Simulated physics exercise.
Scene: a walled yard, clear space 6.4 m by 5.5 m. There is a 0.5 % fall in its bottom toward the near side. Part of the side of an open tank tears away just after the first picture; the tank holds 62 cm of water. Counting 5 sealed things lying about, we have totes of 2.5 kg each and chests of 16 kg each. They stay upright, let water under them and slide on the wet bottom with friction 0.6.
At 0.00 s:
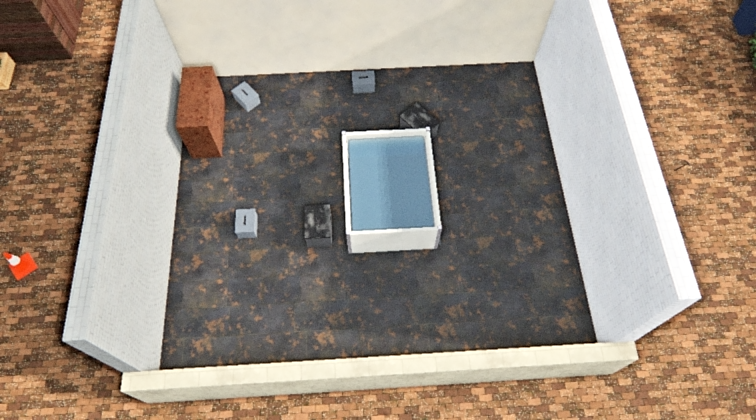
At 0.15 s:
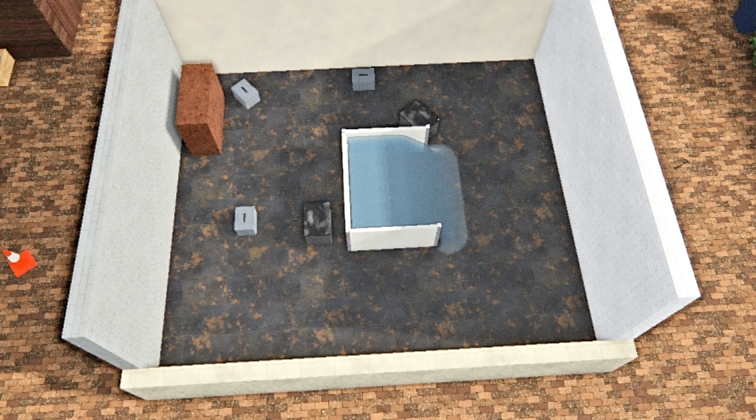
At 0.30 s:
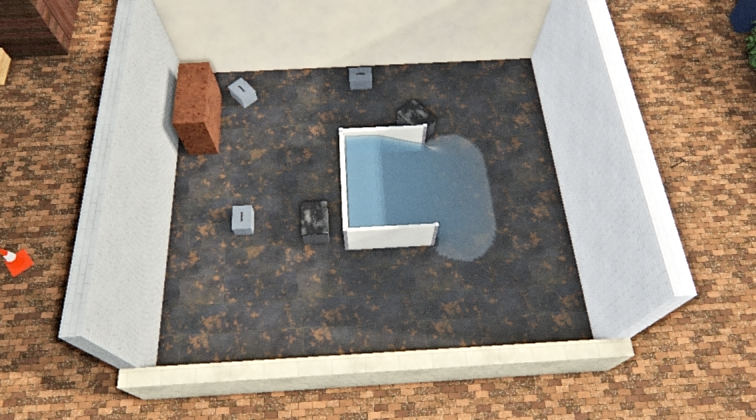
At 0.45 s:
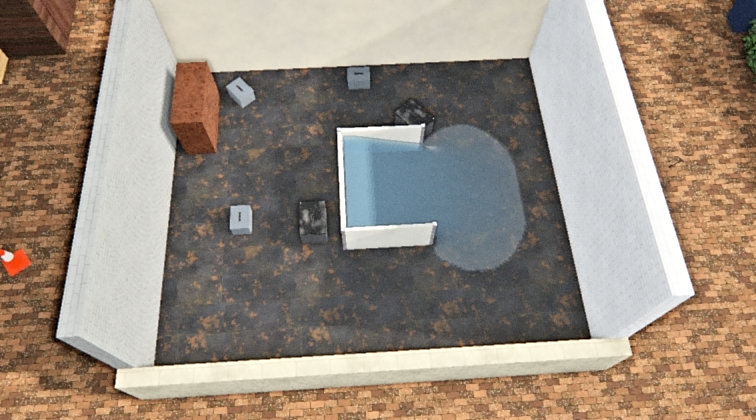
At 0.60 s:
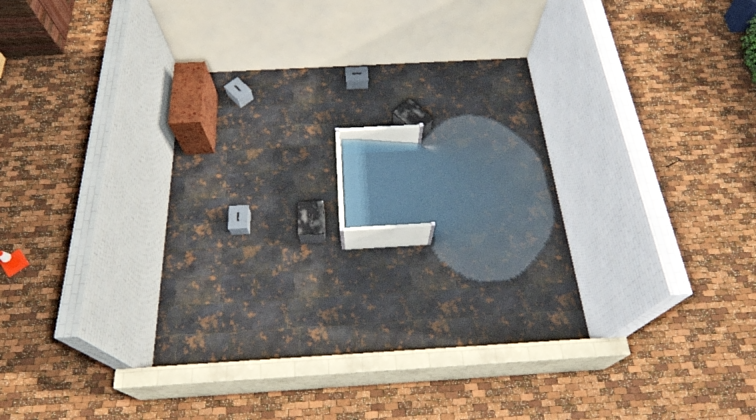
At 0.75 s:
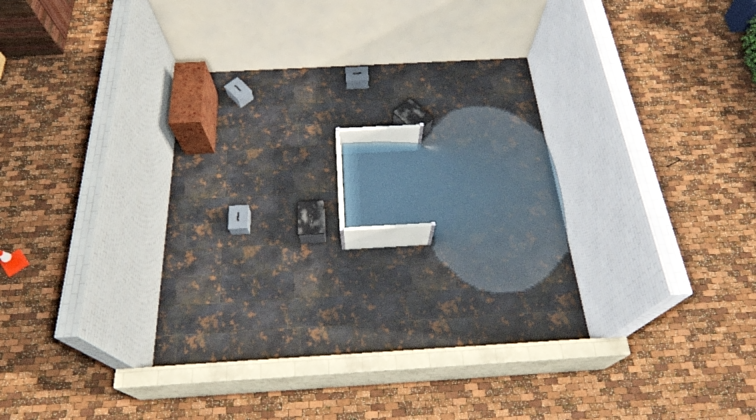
A walled yard with a dark, mottled floor, set amid brown brick paving, is seen from high above. A white-sided tank of blue water stands near the middle, with three small grey boxes, two blackish blocks and a reddish-brown block around it. The tank's right side opens and water spreads rightward in a widening rounded sheet to the right wall, while the boxes stay put and the view drifts very slightly.
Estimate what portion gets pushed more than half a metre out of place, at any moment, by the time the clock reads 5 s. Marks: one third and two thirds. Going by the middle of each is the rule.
Result: The lowest band.
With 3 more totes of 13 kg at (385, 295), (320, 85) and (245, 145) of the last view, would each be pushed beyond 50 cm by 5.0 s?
Going through them in turn, I'd say not that far, not that far and not that far.
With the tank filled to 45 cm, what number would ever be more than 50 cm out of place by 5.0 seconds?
It would come to 1 of them.
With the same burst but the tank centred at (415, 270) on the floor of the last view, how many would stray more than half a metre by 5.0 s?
Result: 1 of them.
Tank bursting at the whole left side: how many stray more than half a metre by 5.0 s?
Then the count would be 4.
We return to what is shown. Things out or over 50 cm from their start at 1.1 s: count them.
By that time the total stands at 0.
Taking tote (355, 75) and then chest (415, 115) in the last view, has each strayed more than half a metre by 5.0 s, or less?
Beyond half a metre, then within half a metre.
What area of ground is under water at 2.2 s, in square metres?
That flooded area is roughly 12 m2.
After 1.1 s 0 of 5 are over 50 cm from their spots; 0 afloat.
After 2.2 s 0 of 5 are over 50 cm from their spots; 0 afloat.
After 3.5 s 0 of 5 are over 50 cm from their spots; 1 afloat.
After 5.0 s 1 of 5 are over 50 cm from their spots, and 1 have been at some point; 2 afloat.
